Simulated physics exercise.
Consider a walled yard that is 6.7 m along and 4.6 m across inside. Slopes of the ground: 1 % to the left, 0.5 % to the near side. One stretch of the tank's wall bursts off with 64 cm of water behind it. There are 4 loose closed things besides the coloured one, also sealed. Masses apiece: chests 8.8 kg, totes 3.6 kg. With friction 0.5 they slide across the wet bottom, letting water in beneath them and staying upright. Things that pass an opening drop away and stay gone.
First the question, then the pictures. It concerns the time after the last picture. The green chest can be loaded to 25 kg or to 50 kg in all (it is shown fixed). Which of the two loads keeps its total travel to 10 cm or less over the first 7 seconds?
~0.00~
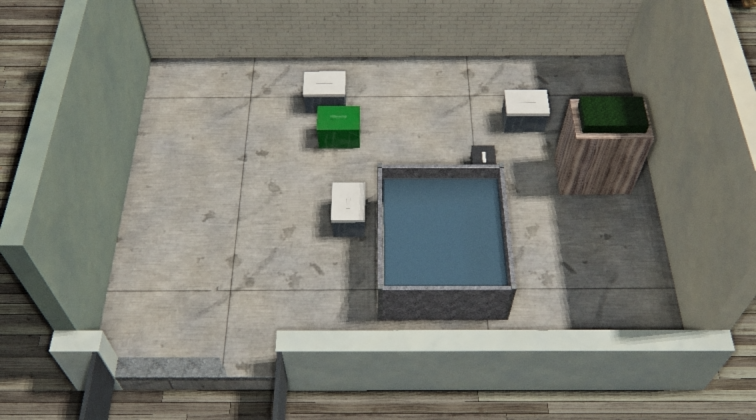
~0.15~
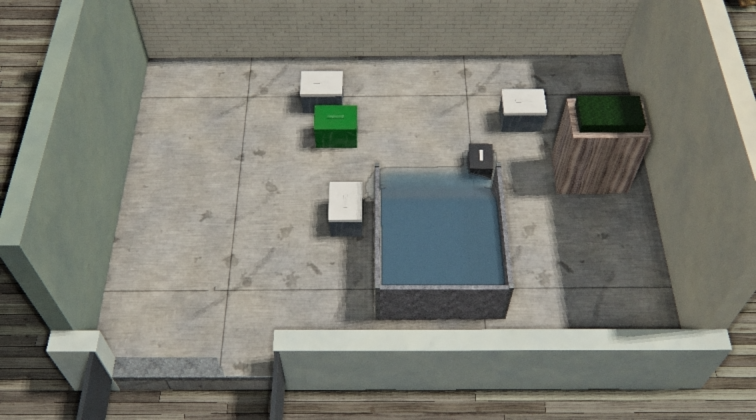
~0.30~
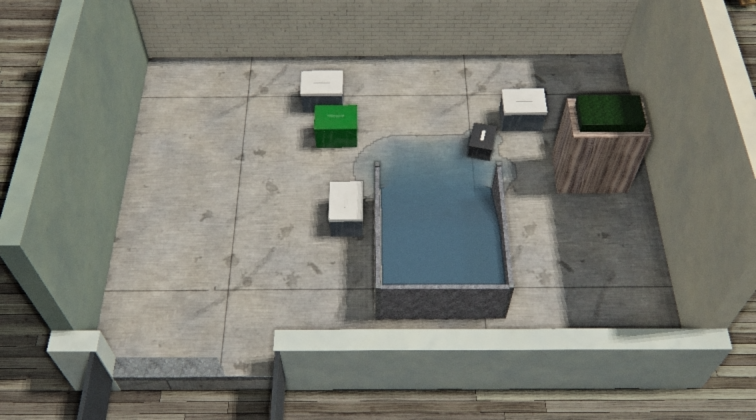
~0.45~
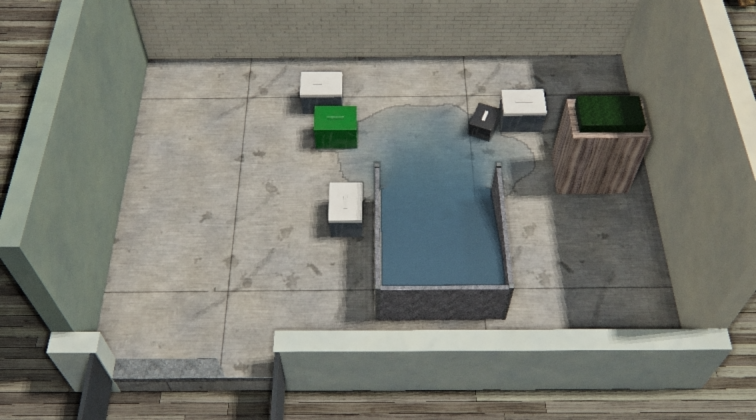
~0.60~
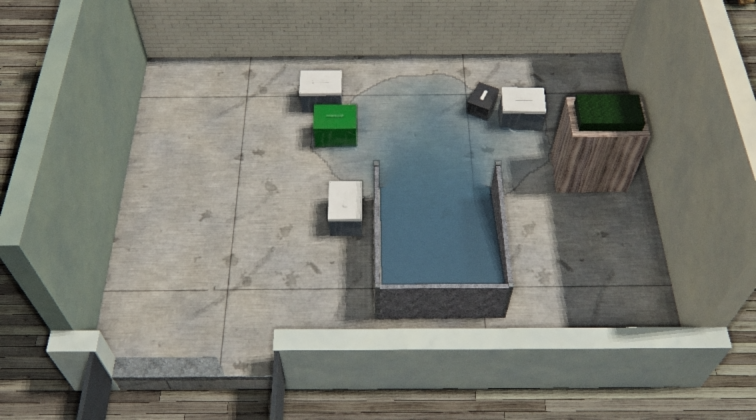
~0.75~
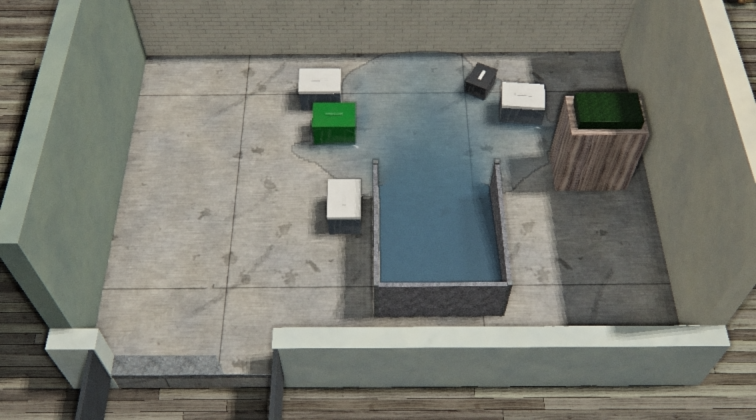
To my eye, it needs the heavier setting.
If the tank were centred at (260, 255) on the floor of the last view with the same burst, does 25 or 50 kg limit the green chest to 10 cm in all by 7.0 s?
Then it turns out both choices fall short.
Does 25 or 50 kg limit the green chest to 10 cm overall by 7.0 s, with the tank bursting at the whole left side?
Then the lighter mass suffices.
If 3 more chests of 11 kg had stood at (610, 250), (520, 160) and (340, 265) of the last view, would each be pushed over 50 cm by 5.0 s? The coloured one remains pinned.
In the given order, I'd say smaller, greater, smaller.
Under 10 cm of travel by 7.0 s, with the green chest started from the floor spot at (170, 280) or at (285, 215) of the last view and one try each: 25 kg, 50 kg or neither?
One by one: Lighter mass suffices; lighter mass suffices.
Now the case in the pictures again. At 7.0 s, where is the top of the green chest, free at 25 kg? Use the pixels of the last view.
Somewhere around (263, 94).
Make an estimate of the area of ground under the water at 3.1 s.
Wet area: Approx. 19 m2.
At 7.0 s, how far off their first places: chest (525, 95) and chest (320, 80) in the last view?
Taking them in order, that's 120 centimetres and 120 centimetres.
After 1.4 s the green chest would be 22 cm from its start with 25 kg and 0 cm from its start with 50 kg; 8 cm of water round it then.
After 3.1 s the green chest would be 89 cm from its start with 25 kg and 0 cm from its start with 50 kg; 5 cm of water round it then.
After 4.9 s the green chest would be 101 cm from its start with 25 kg and 0 cm from its start with 50 kg; 4 cm of water round it then.
After 7.0 s the green chest would be 101 cm from its start with 25 kg and 0 cm from its start with 50 kg; 4 cm of water round it then.
